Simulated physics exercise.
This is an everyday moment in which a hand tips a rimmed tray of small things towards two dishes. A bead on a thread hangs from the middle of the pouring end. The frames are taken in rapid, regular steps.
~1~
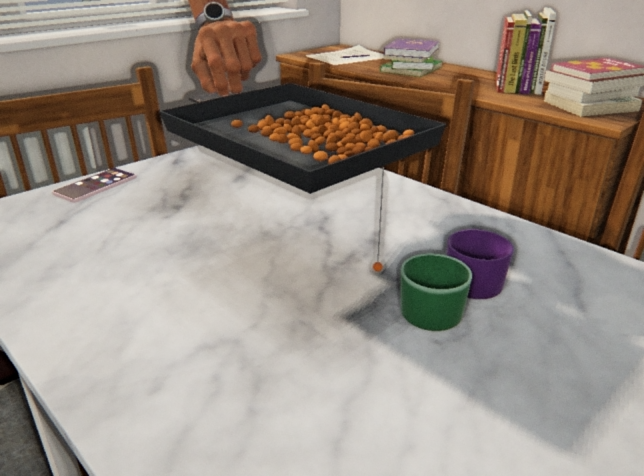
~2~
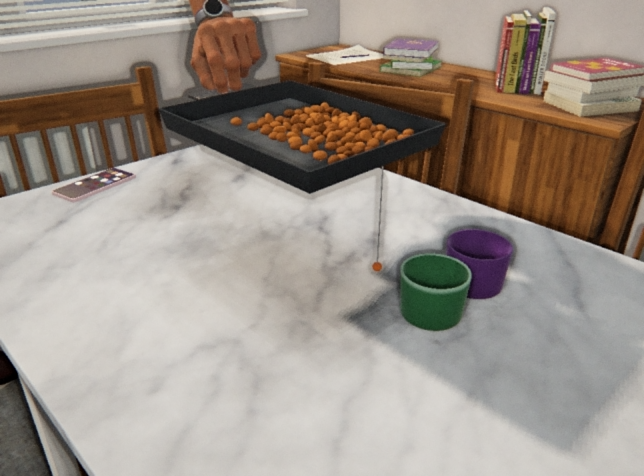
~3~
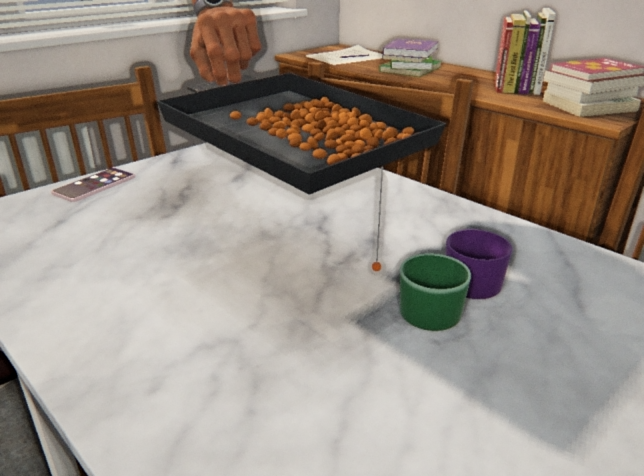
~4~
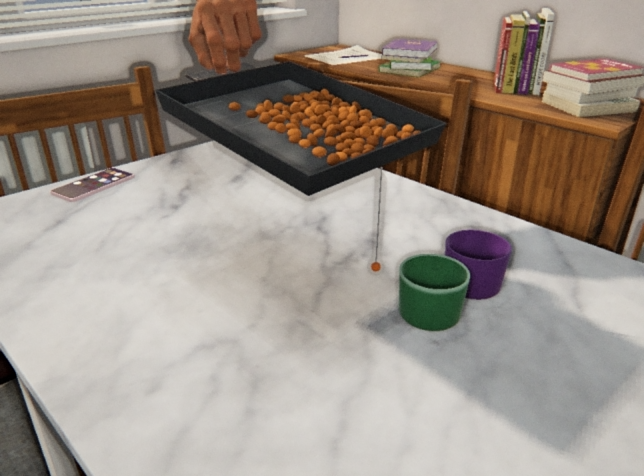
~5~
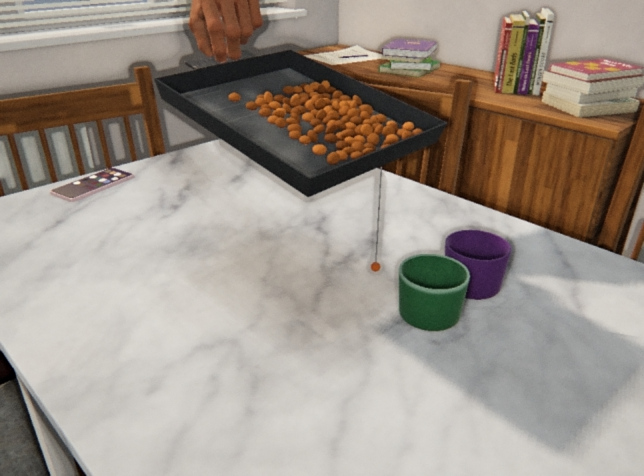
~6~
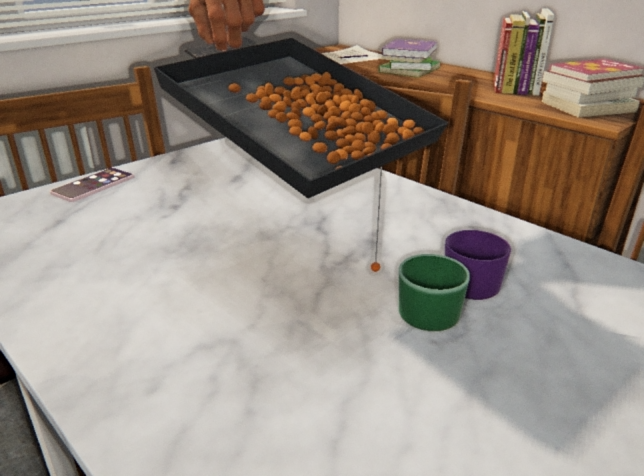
A dark tray of small brown pieces tilted gradually, its far side rising and its left corner dipping slightly, as a hand held it above a marble table with green and purple dishes.
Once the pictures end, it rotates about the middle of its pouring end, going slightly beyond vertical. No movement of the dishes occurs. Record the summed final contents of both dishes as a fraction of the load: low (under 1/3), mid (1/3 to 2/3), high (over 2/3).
Recorded: Low.
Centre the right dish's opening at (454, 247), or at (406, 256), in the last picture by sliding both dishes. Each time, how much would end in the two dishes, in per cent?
Around 0 and around 0 per cent, in that order.
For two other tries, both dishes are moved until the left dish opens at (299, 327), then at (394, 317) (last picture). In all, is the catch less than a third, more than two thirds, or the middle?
At the first spot I'd expect under a third, and at the second spot in the middle band.
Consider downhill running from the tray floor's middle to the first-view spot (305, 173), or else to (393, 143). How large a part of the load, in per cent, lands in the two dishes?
Lab note: Try one about 0 %, try two about 40 %.
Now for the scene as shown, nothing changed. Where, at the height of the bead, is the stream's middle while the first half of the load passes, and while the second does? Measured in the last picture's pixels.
Near (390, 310) to start, and near (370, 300) afterwards.
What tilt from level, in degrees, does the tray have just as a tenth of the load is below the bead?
Roughly 95 degrees at that moment.
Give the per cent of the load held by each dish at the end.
The left dish keeps near 0 in a hundred, the right dish near 0 in a hundred.
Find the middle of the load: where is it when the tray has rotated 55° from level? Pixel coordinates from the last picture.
The load's middle is around (363, 124).
Soon, tray tipped steeply; all on the tray.
A while on, tray tipped right over; most on the tray; a stray few outside both; a small part in the air.
Towards the end, tray tipped past a quarter turn; a stray few in the left dish; nearly all outside both.
Finally, tray tipped past a quarter turn; a stray few in the left dish; none in the right dish; nearly all outside both.
